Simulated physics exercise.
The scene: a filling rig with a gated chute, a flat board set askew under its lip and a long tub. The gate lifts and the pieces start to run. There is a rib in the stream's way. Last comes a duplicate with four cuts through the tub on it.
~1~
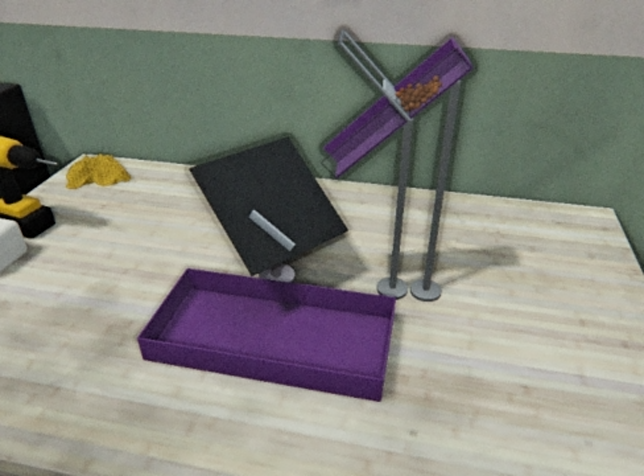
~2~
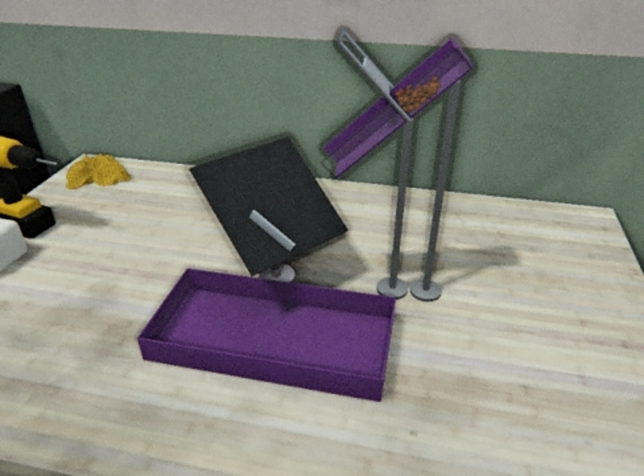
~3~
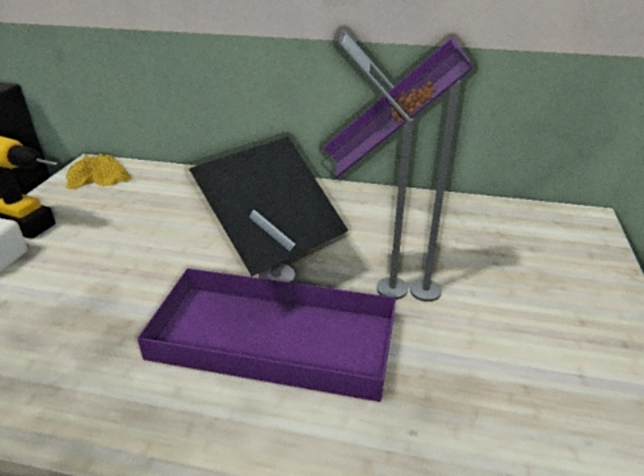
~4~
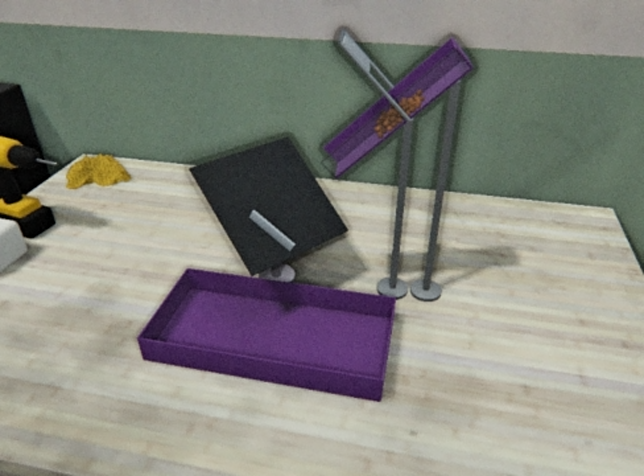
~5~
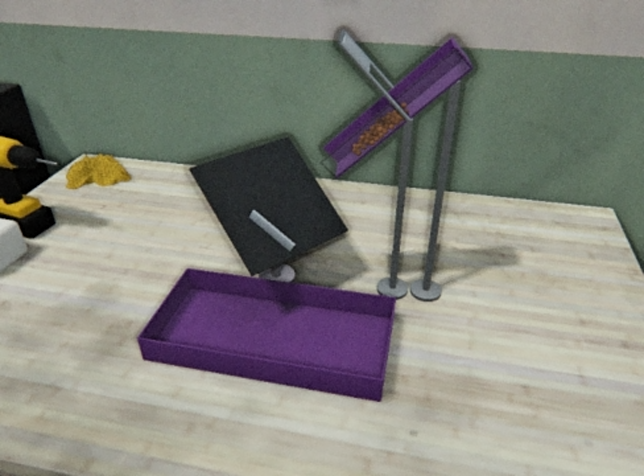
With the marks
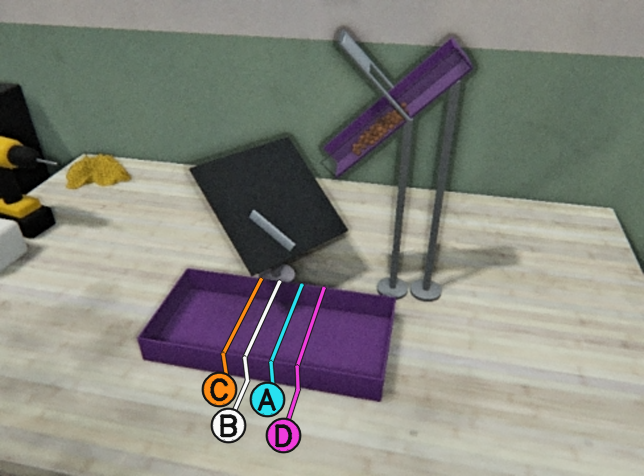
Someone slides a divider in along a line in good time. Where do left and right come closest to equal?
Choose D.
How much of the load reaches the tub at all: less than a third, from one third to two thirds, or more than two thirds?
More than two thirds.
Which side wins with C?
More lands on the right.
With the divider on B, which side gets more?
Right.
On the marked copy, line A crosses the front rim at (271, 361); line B crosses the front rim at (245, 356); line C crosses the front rim at (223, 353); line D crosses the front rim at (297, 365).
If A is chosen, of what is caught, a stray few on the left of the divider, nearly all on the right.
If B is chosen, of what is caught, none on the left of the divider, all on the right.
If C is chosen, of what is caught, none on the left of the divider, all on the right.
If D is chosen, of what is caught, about half on the left of the divider, about half on the right.
